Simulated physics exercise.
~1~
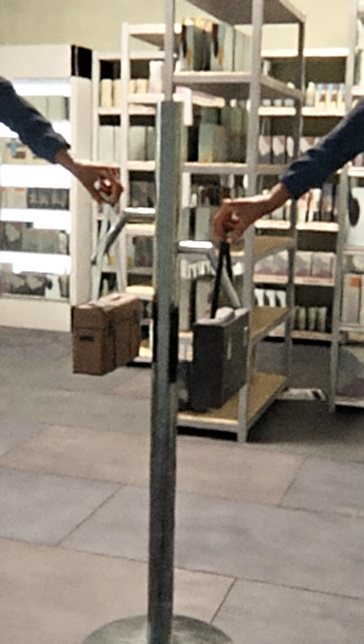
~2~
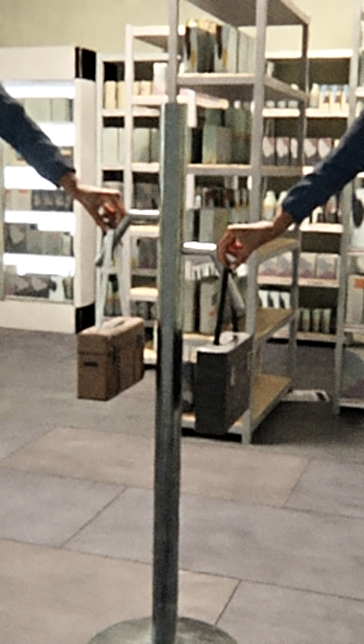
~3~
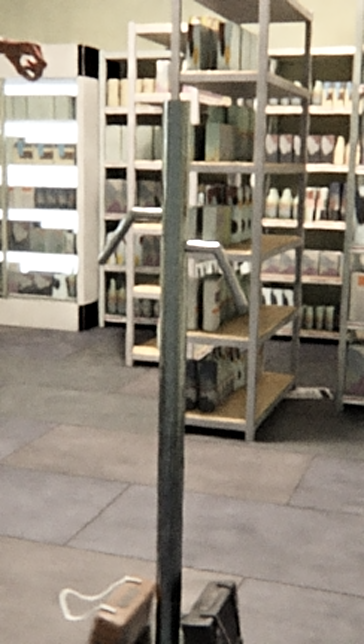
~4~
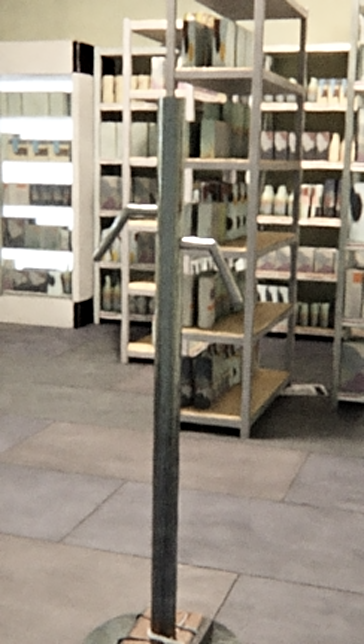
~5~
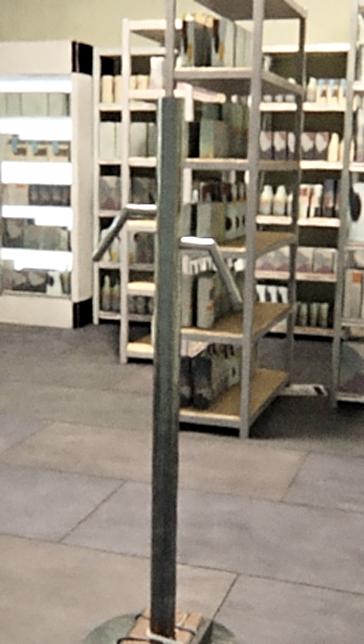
The footage shows two hands holding a brown case and a black case by their loops beside the pegs of a metal stand, lowering them slightly and letting go. Both cases drop to the floor and end up lying at the stand's base, the pegs left empty.
